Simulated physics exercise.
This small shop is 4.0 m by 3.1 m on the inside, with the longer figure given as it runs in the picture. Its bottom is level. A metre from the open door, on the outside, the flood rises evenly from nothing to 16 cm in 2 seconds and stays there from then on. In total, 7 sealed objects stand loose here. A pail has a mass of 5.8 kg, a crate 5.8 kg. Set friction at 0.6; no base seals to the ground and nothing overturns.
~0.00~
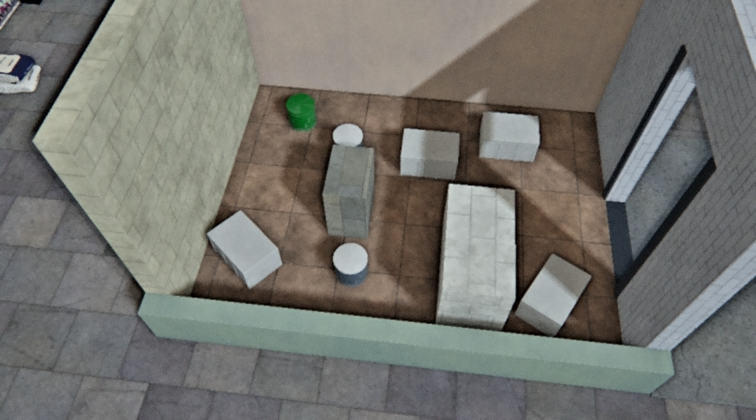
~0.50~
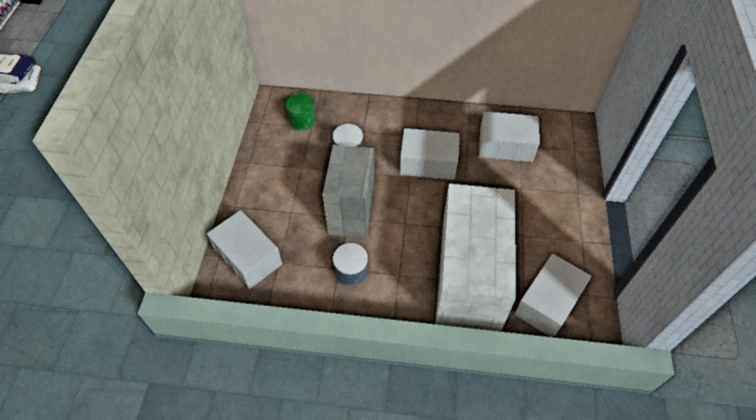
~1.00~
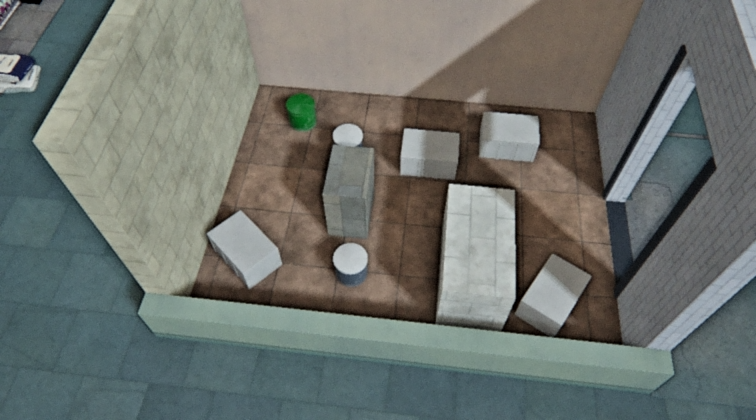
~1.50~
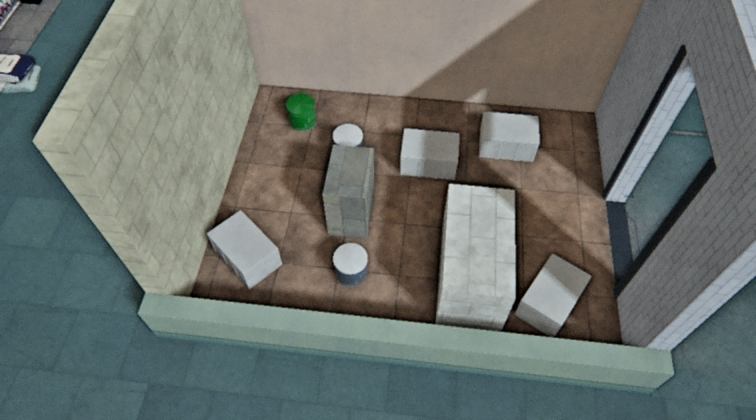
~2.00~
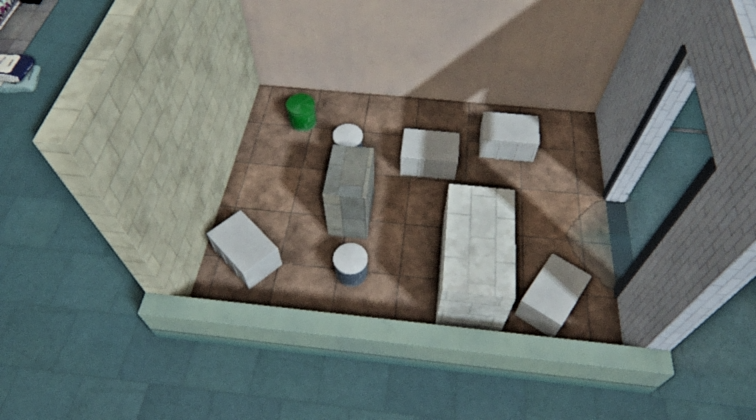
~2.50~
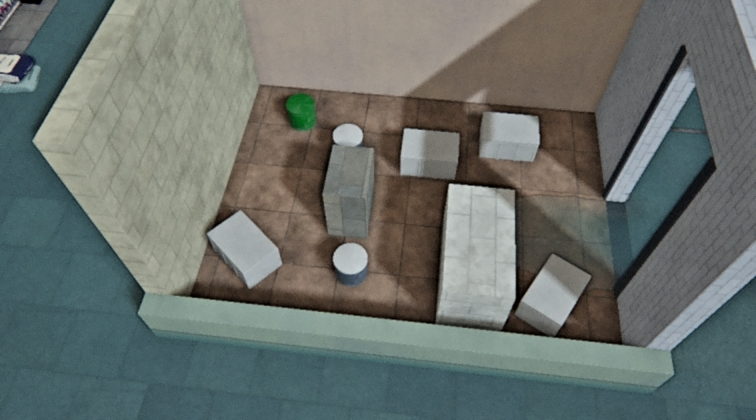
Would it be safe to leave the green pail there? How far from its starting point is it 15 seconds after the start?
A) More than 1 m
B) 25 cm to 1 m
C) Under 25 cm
The answer is A.
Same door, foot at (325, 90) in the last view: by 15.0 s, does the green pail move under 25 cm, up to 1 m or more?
Result for the green pail: Large displacement.
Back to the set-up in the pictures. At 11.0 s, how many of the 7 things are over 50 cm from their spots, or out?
The number by then is 3.
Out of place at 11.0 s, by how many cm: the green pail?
Around 100 cm from the start by that time.
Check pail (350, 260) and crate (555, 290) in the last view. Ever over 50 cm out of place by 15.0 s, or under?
Above, below.
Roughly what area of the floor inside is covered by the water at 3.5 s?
Roughly 3.5 m2 of it is wet.
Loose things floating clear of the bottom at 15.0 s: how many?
I get 7.
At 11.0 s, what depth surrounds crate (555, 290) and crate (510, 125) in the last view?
Around 9 cm and 5 cm.
After 3.5 s the green pail is near (300, 104), 0.0 m from its start, aground; 0 afloat.
After 6.8 s the green pail is near (298, 105), 0.0 m from its start, aground; 3 afloat.
After 11.0 s the green pail is near (274, 170), 1.0 m from its start, afloat; 5 afloat.
After 15.0 s the green pail is near (414, 227), 2.1 m from its start, afloat; 7 afloat.
